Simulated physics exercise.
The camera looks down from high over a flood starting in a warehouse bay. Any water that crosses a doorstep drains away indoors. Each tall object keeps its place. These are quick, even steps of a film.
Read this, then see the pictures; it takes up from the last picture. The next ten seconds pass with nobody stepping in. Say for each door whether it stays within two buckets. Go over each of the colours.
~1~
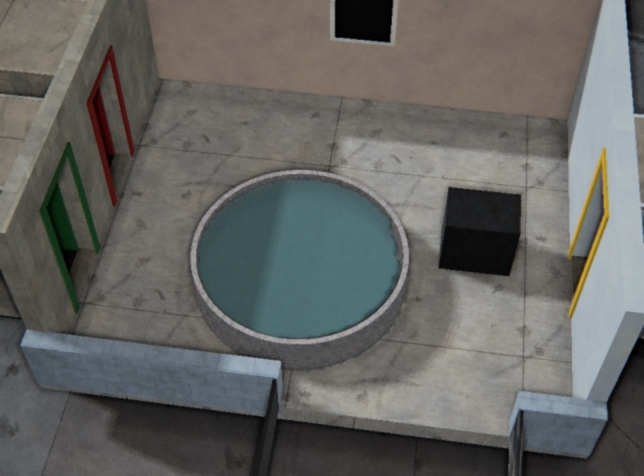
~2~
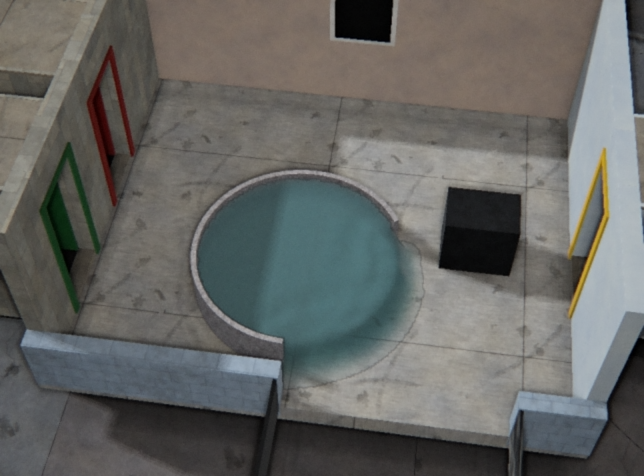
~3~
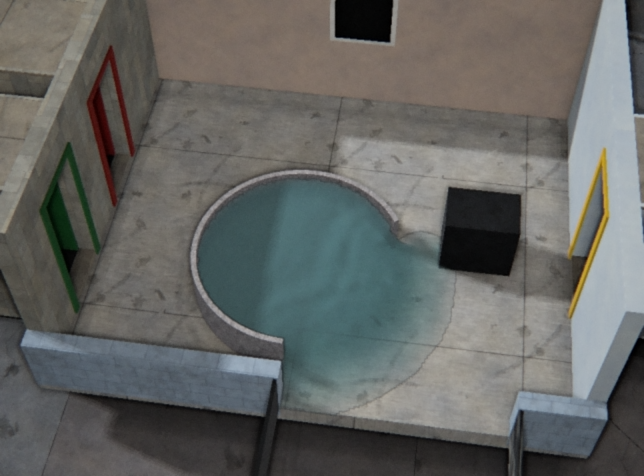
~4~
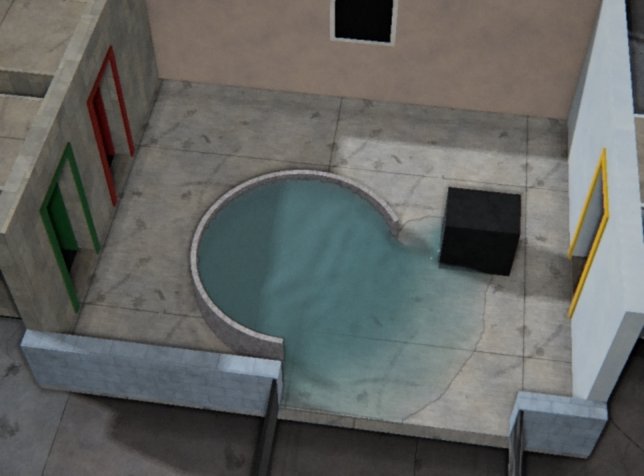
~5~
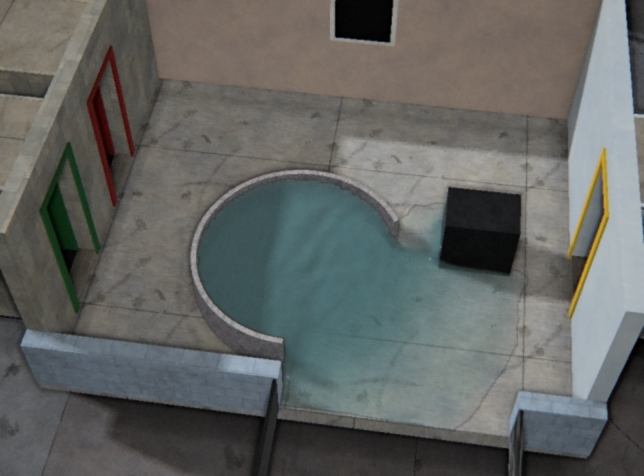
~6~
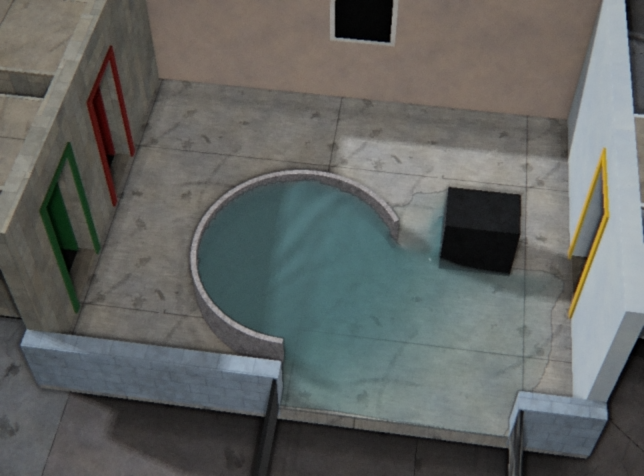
In order: The green door does not top two buckets. The yellow door tops two buckets. The red door does not top two buckets.
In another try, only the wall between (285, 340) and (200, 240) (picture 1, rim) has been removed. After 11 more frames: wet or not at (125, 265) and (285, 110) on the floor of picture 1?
Soaked; untouched.
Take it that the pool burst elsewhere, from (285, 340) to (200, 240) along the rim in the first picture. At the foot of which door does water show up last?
It's the yellow one.
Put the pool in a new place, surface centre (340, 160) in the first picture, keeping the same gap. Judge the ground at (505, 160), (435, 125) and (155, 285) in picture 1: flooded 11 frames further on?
Point by point: Swamped; still bare; still bare.
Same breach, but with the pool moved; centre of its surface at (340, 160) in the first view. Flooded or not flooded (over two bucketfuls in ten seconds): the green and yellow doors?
The green door falls short, while the yellow door falls short.
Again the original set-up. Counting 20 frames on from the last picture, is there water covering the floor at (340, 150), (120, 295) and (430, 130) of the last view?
Same order as asked: Drenched; dry as before; drenched.
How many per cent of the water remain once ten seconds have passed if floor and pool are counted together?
38 per cent.
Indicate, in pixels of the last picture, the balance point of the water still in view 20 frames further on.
(413, 295).
A moment on, water covers 35 % of the floor; the green door not reached, the yellow door under two buckets in, the red door not reached.
Next, water covers 40 % of the floor; the green door not reached, the yellow door over two buckets in, the red door not reached.
Then, water covers 45 % of the floor; the green door not reached, the yellow door far over two buckets in, the red door not reached.
Later, water covers 55 % of the floor; the green door not reached, the yellow door far over two buckets in, the red door not reached.
In the end, water covers 85 % of the floor; the green door not reached, the yellow door far over two buckets in, the red door wet at the sill, nothing in.
